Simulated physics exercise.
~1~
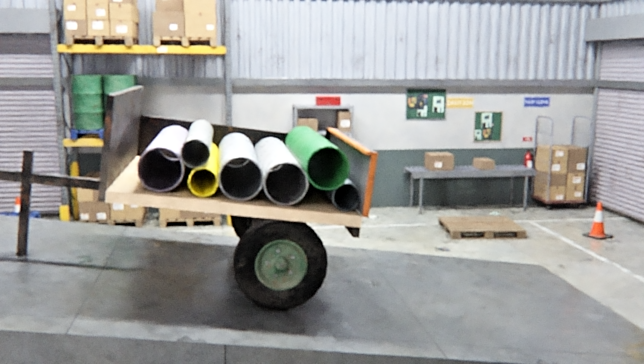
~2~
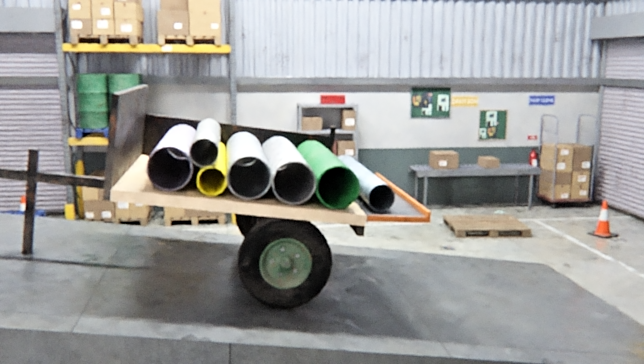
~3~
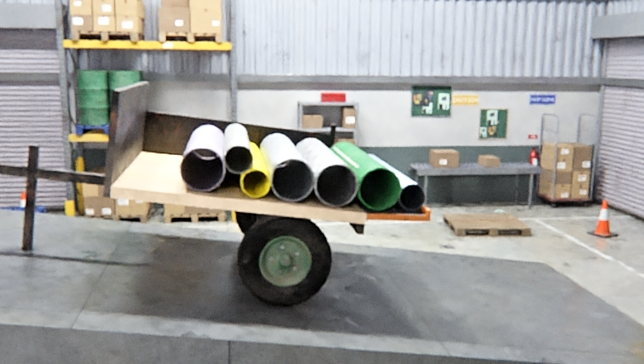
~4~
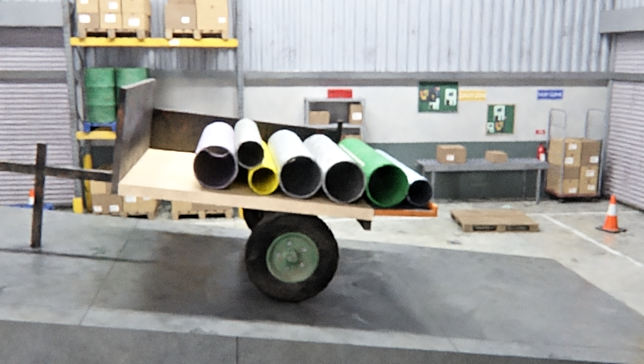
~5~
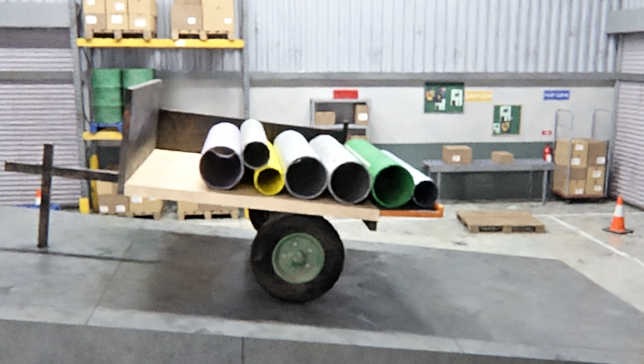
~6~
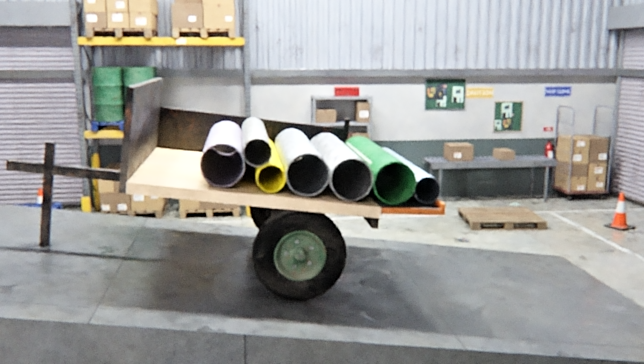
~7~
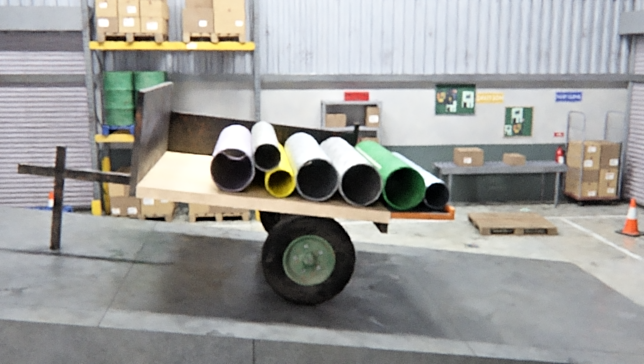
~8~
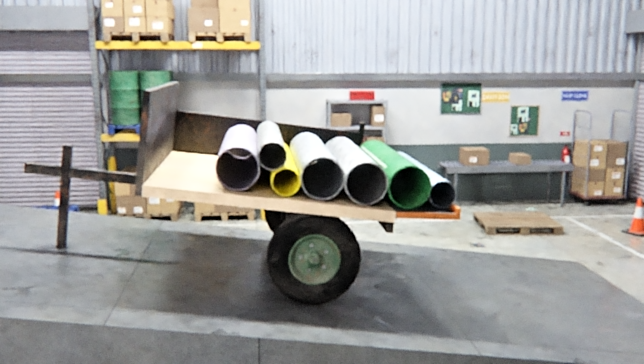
In a warehouse, a trailer stood on a slope loaded with seven pipes when its tailgate dropped open on the right, and the pipes rolled that way, the green one ending on the lowered gate and the yellow one on the bed, with none falling off.
